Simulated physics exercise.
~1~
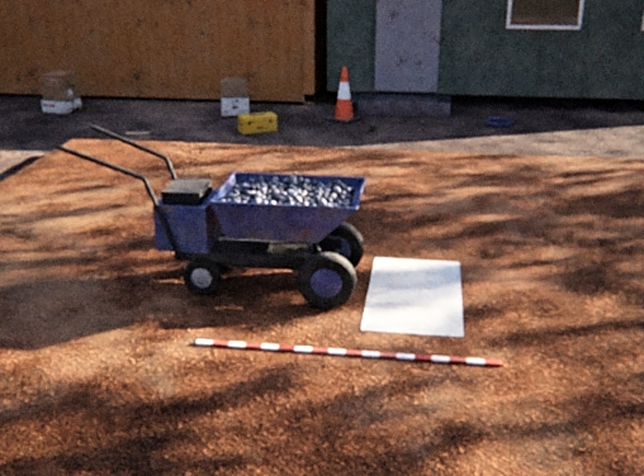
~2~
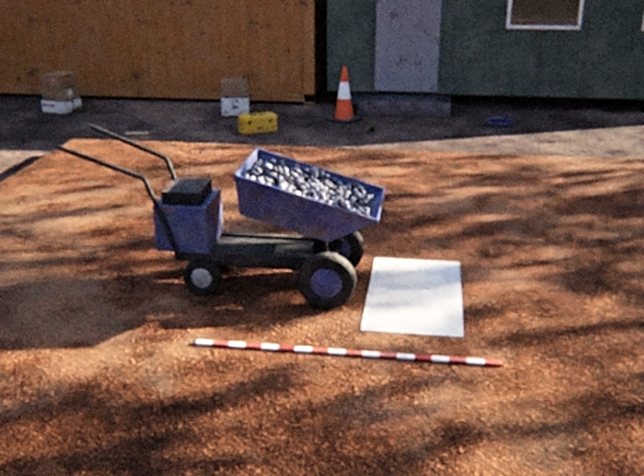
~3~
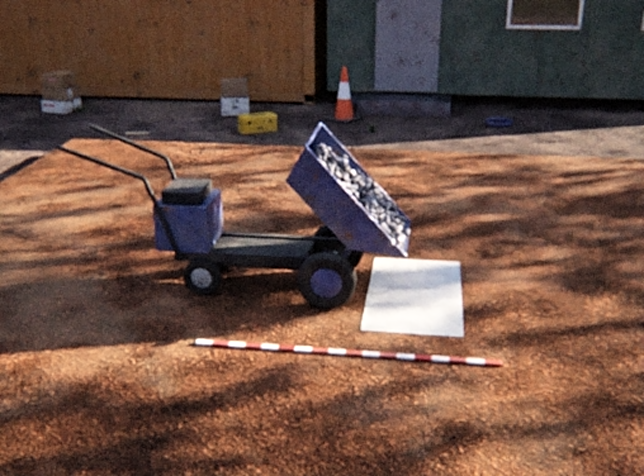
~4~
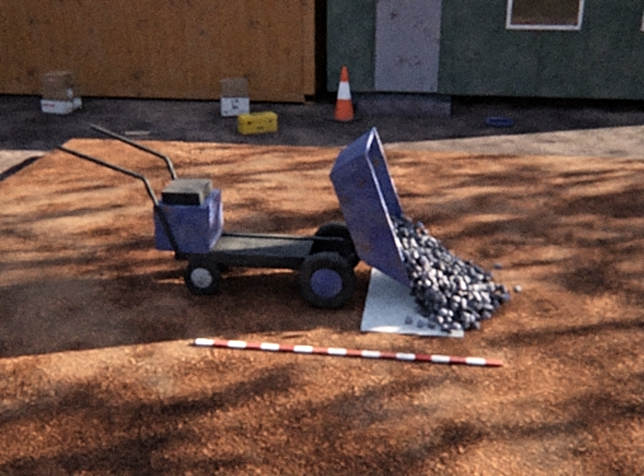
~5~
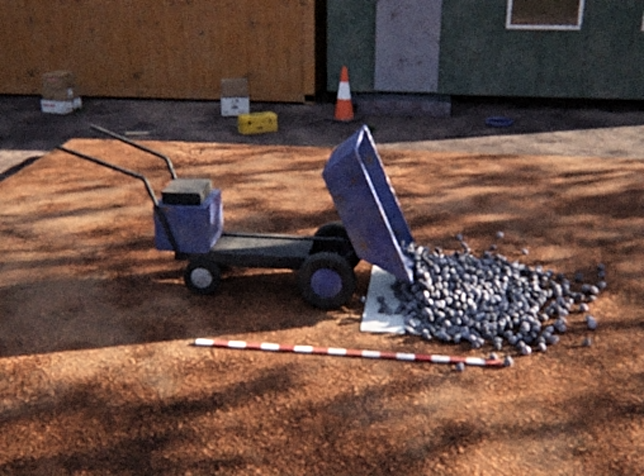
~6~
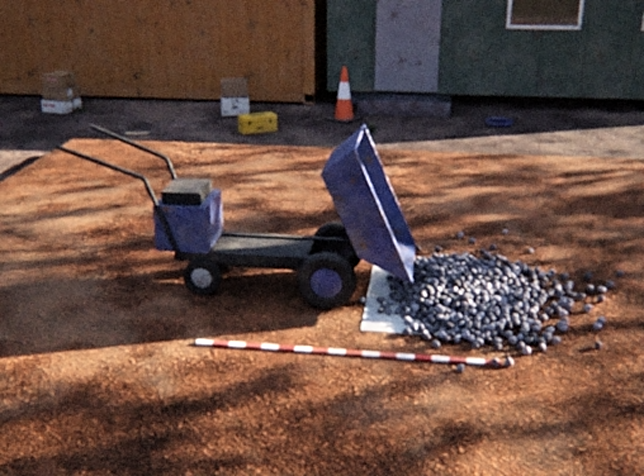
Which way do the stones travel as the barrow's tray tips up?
The stones move to the right, sliding out of the tray and spreading across the sheet and the ground.
